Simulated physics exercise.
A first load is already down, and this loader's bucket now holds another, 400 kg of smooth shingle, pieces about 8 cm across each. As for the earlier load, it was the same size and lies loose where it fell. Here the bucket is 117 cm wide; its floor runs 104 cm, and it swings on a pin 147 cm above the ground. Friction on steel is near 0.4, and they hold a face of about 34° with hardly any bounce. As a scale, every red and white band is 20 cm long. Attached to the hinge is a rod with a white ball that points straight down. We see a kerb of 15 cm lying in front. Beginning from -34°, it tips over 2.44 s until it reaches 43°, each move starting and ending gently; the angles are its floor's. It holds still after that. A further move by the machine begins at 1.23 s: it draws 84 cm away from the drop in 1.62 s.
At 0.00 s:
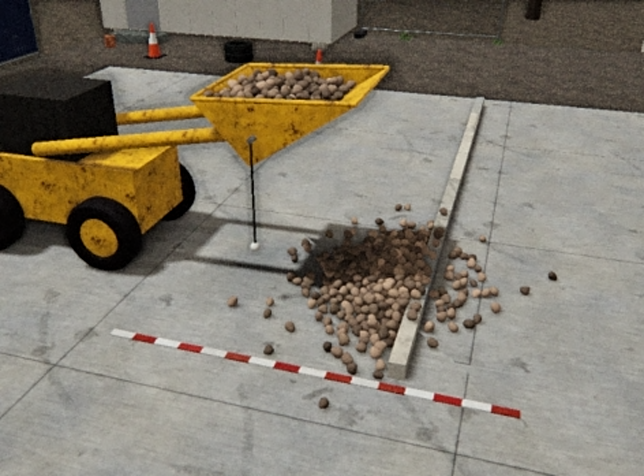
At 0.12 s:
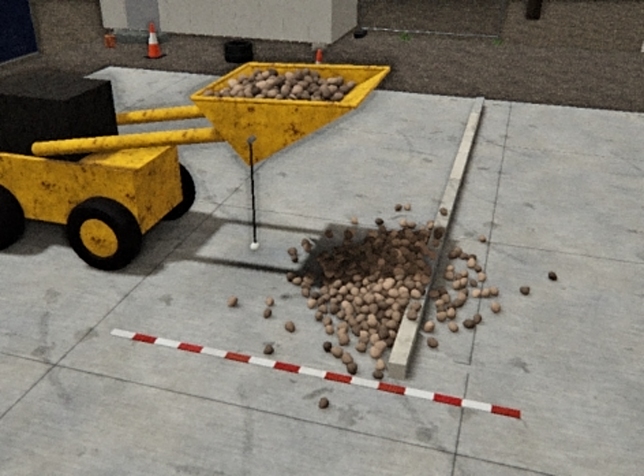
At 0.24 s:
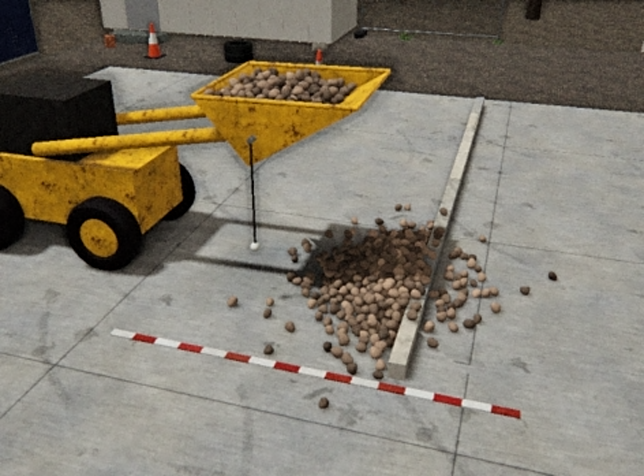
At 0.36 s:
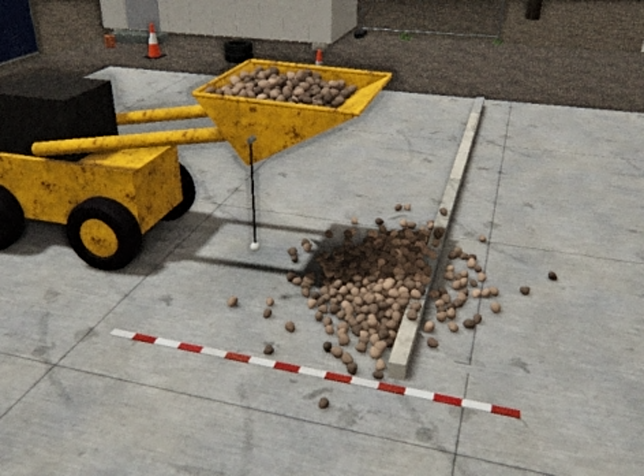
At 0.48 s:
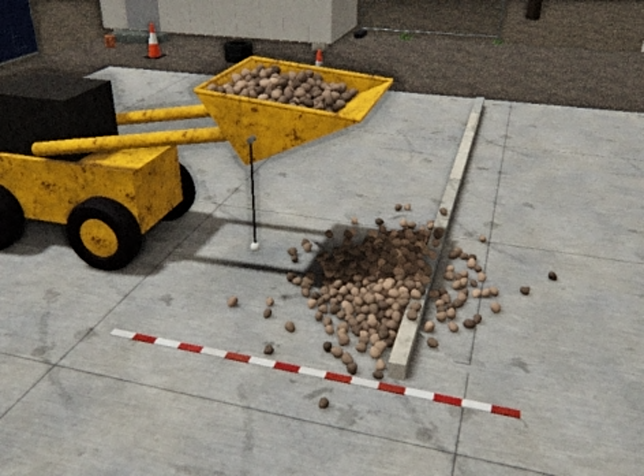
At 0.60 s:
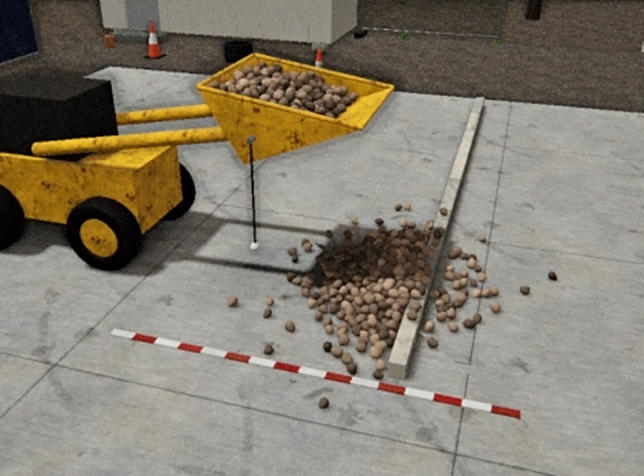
To begin with, a yellow loader at left holds a raised bucket full of brown, rounded stones near a loose heap scattered on both sides of a pale kerb. The bucket then slowly tilts, its right-hand lip lowering slightly, while the stones inside shift a little and the heap stays still.
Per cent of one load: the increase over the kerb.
0 percent.
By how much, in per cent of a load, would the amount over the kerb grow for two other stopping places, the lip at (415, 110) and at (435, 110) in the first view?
Close to 10 per cent, followed by close to 20 per cent.
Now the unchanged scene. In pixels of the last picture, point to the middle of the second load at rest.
In the last view, somewhere near (322, 261).
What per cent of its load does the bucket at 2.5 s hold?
Still inside: Some 0 %.
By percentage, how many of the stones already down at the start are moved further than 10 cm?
I'd say roughly 5 per cent of them.
After 1.8 s the floor is at 31°; in per cent of one load, 78 in the bucket, 114 on this side of the kerb, 8 over the kerb; the foremost stones are at (499, 293).
After 2.5 s the floor is at 43°; in per cent of one load, 0 in the bucket, 192 on this side of the kerb, 8 over the kerb; the foremost stones are at (499, 293).
After 3.3 s the floor is at 43°; in per cent of one load, 0 in the bucket, 192 on this side of the kerb, 8 over the kerb; the foremost stones are at (499, 293).
After 6.0 s the floor is at 43°; in per cent of one load, 0 in the bucket, 192 on this side of the kerb, 8 over the kerb; the foremost stones are at (499, 293). Net gain over the kerb, 0.
